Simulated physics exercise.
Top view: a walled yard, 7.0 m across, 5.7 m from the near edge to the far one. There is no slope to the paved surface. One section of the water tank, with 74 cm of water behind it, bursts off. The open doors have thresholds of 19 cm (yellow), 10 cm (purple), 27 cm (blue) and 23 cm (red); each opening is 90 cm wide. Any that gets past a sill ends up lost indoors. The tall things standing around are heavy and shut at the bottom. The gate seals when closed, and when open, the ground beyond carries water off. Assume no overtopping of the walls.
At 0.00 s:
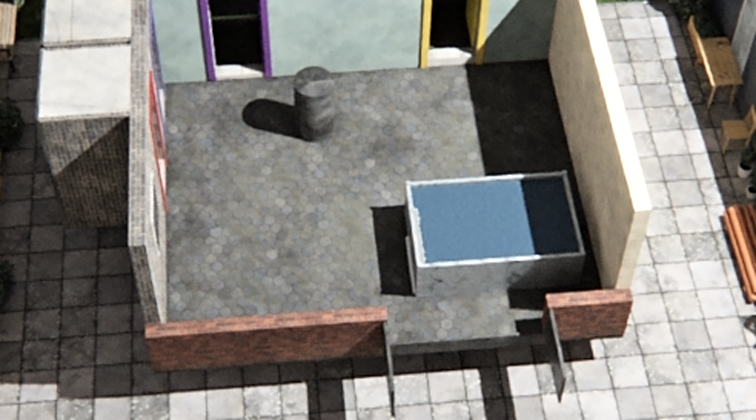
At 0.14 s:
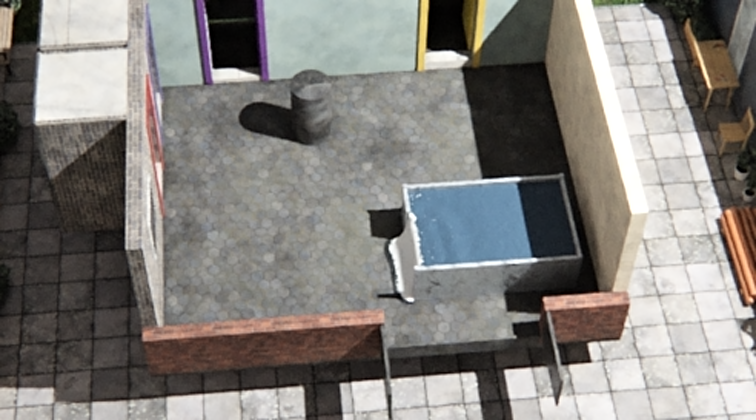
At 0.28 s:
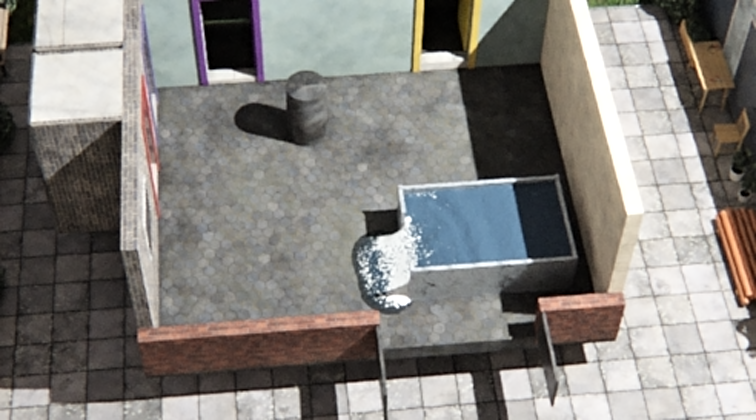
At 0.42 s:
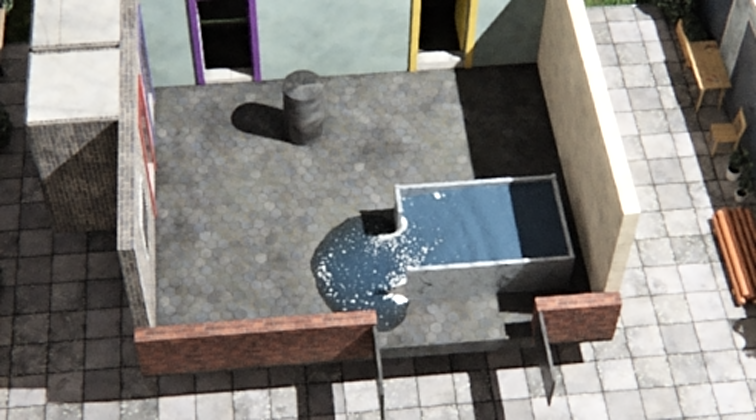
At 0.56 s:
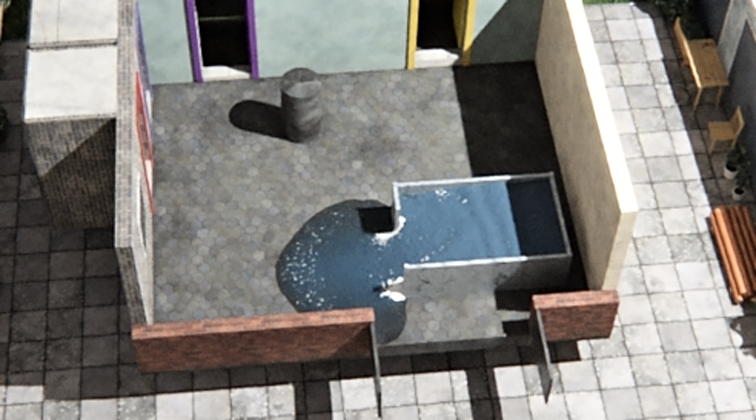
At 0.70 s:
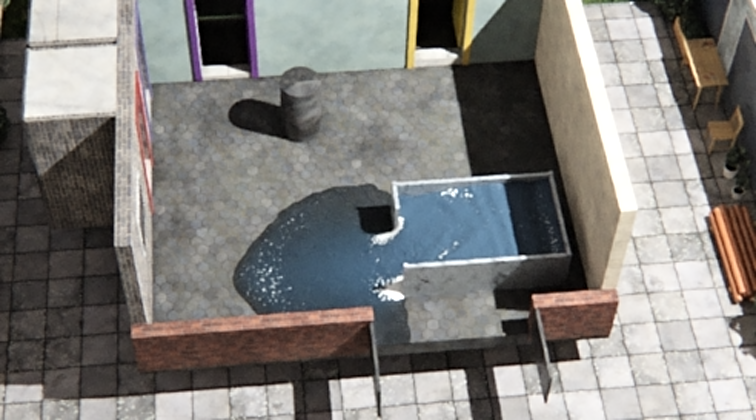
In a walled yard seen from above, a rectangular tank of blue water sits still near the right wall. Its left side bursts open and water pours through the gap, frothing white, then fans out leftward across the flat paving in a widening dark pool along the low brick wall.
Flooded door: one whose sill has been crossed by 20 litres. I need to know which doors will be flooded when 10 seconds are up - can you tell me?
At the end, at the yellow door the inflow will remain within the limit; at the purple door the inflow will break the limit; at the blue door the inflow will remain within the limit; at the red door the inflow will remain within the limit.
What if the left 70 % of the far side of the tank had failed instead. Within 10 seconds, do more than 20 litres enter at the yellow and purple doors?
With respect to that limit, yellow ends up outside it, purple ends up inside it.
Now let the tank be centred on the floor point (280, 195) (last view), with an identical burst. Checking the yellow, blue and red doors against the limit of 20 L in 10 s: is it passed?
Checking the limit: Yellow is within it, blue is within it and red is beyond it.
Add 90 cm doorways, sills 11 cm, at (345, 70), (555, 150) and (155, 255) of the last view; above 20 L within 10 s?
Result in order - not enough, not enough, more than that.
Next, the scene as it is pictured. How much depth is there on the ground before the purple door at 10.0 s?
Some 13.0 cm.
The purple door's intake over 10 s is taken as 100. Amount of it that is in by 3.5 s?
I'd say close to 0 percent.
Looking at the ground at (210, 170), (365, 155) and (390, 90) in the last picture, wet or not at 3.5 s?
Status of the three spots: Inundated, free of it, free of it.
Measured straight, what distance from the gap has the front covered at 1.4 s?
That comes to near 4.2 m out.
After 1.4 s water covers 35 % of the floor and is deepest (42 cm) near (397, 275); yellow door not reached, purple door not reached, blue door not reached, red door not reached.
After 2.2 s water covers 40 % of the floor and is deepest (48 cm) near (176, 319); yellow door not reached, purple door not reached, blue door not reached, red door 18 cm at the sill, 0 L in.
After 3.5 s water covers 45 % of the floor and is deepest (32 cm) near (153, 340); yellow door not reached, purple door 4 cm at the sill, 0 L in, blue door 11 cm at the sill, 0 L in, red door 19 cm at the sill, 0 L in.
After 6.0 s water covers 70 % of the floor and is deepest (22 cm) near (151, 95); yellow door 4 cm at the sill, 0 L in, purple door 19 cm at the sill, 107 L in, blue door 16 cm at the sill, 0 L in, red door 10 cm at the sill, 0 L in.
After 10.0 s water covers 95 % of the floor and is deepest (14 cm) near (534, 195); yellow door 4 cm at the sill, 0 L in, purple door 13 cm at the sill, 176 L in, blue door 13 cm at the sill, 0 L in, red door 12 cm at the sill, 0 L in.
